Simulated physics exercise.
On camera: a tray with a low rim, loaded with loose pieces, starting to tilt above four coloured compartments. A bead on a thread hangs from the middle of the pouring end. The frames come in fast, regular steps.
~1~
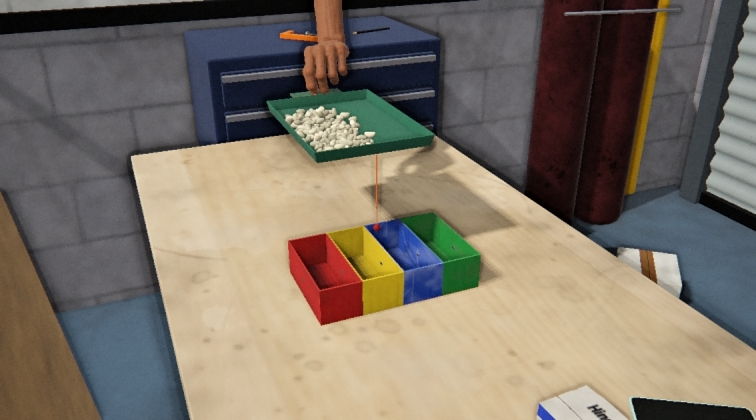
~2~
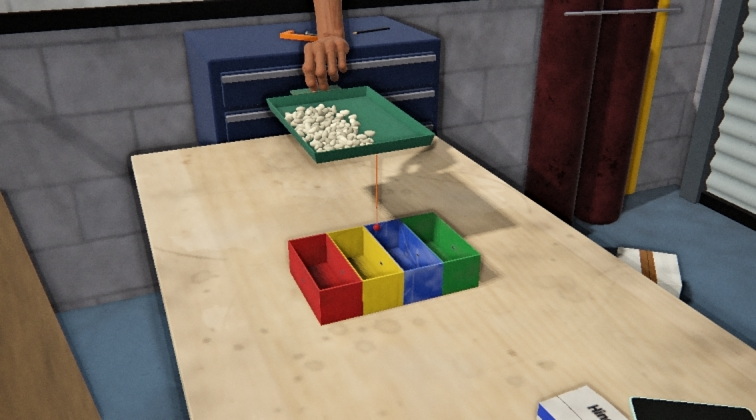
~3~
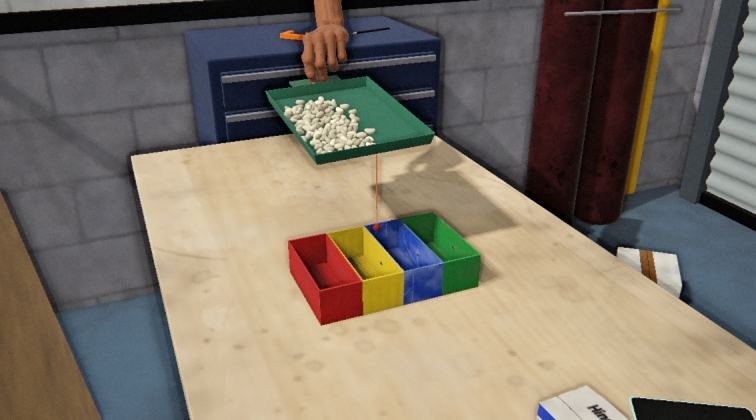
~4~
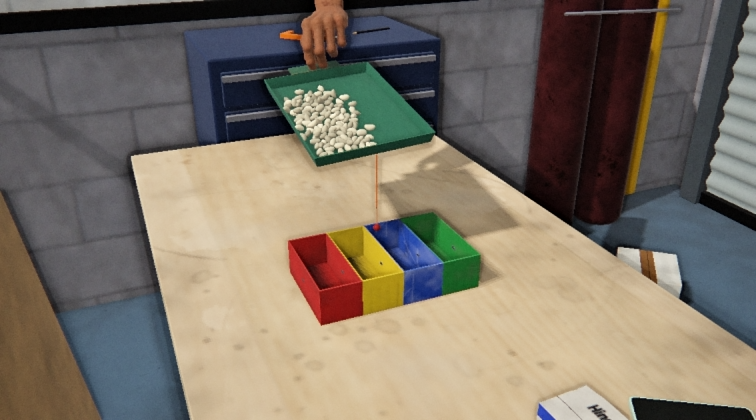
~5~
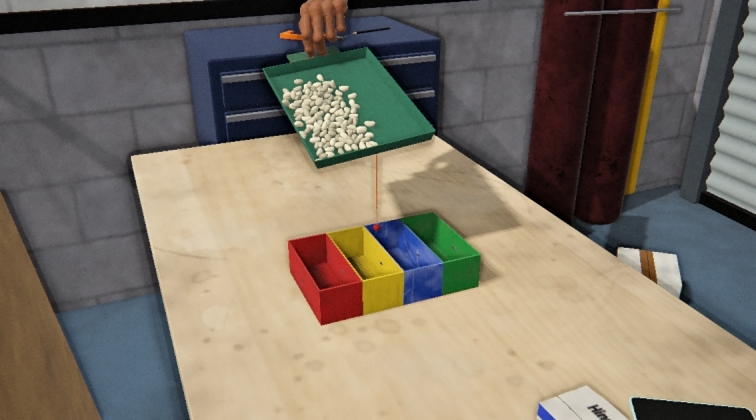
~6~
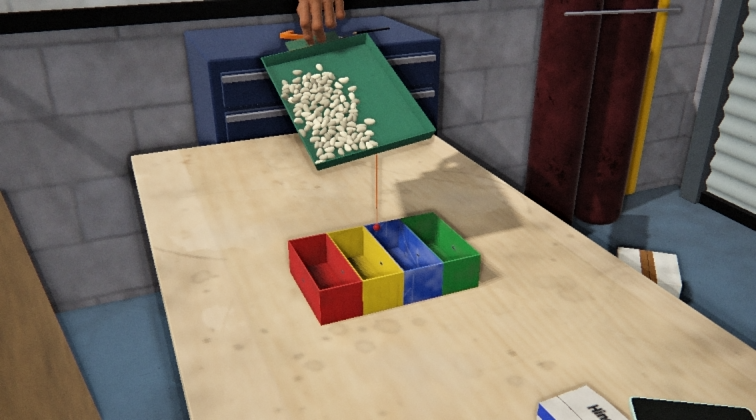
A green tray of white beans tilting steadily toward its lower left corner as a hand raises its back edge above coloured compartments.
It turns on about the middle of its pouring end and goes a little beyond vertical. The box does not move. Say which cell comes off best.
Most goes to the red cell.
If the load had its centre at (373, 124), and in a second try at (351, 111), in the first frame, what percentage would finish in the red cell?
Roughly 60 per cent, and 60 per cent.
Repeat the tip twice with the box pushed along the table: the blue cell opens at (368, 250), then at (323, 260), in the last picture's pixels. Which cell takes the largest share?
First the yellow one, then blue.
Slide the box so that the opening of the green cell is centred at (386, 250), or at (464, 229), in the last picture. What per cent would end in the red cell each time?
In turn 0 and 50 in a hundred.
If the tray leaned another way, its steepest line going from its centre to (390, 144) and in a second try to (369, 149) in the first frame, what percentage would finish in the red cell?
In turn 0 and 20 in a hundred.
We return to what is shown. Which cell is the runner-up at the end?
It is the cell in yellow.
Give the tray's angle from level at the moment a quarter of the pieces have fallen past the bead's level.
At some 100 degrees.
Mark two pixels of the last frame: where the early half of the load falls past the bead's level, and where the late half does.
Around (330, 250) and then (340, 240).
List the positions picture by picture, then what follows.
The first frame shows corners of the pouring end at (317, 151) and (431, 134), level; middle of the load at (329, 131), white beans; bead on its thread at (377, 227); red cell at (341, 300); yellow cell at (383, 290); blue cell at (423, 281); green cell at (461, 272).
The second frame shows corners of the pouring end at (317, 151) and (431, 134), level; middle of the load at (329, 130).
The third frame shows corners of the pouring end at (317, 153) and (431, 132), tipped barely, lowest at the left corner; middle of the load at (328, 127).
The fourth frame shows corners of the pouring end at (317, 156) and (431, 131), tipped a little, lowest at the left corner; middle of the load at (328, 122).
The fifth frame shows corners of the pouring end at (317, 159) and (431, 130), tipped clearly, lowest at the left corner; middle of the load at (328, 117).
The sixth frame shows corners of the pouring end at (317, 161) and (432, 129), tipped clearly, lowest at the left corner; middle of the load at (328, 113); red cell at (341, 300); yellow cell at (383, 290); blue cell at (423, 281); green cell at (461, 272).
Soon, tray tipped steeply; nearly all on the tray; a stray few falling or outside the box.
A while on, tray tipped past a quarter turn; a small part on the tray; about half in the red cell; about a quarter in the yellow cell; a stray few in the blue cell; about a quarter falling or outside the box.
Towards the end, tray tipped past a quarter turn; about half in the red cell; about a third in the yellow cell; a small part in the blue cell; a small part falling or outside the box.
Finally, tray tipped past a quarter turn; about half in the red cell; about a third in the yellow cell; a small part in the blue cell; none in the green cell; a small part outside the box.
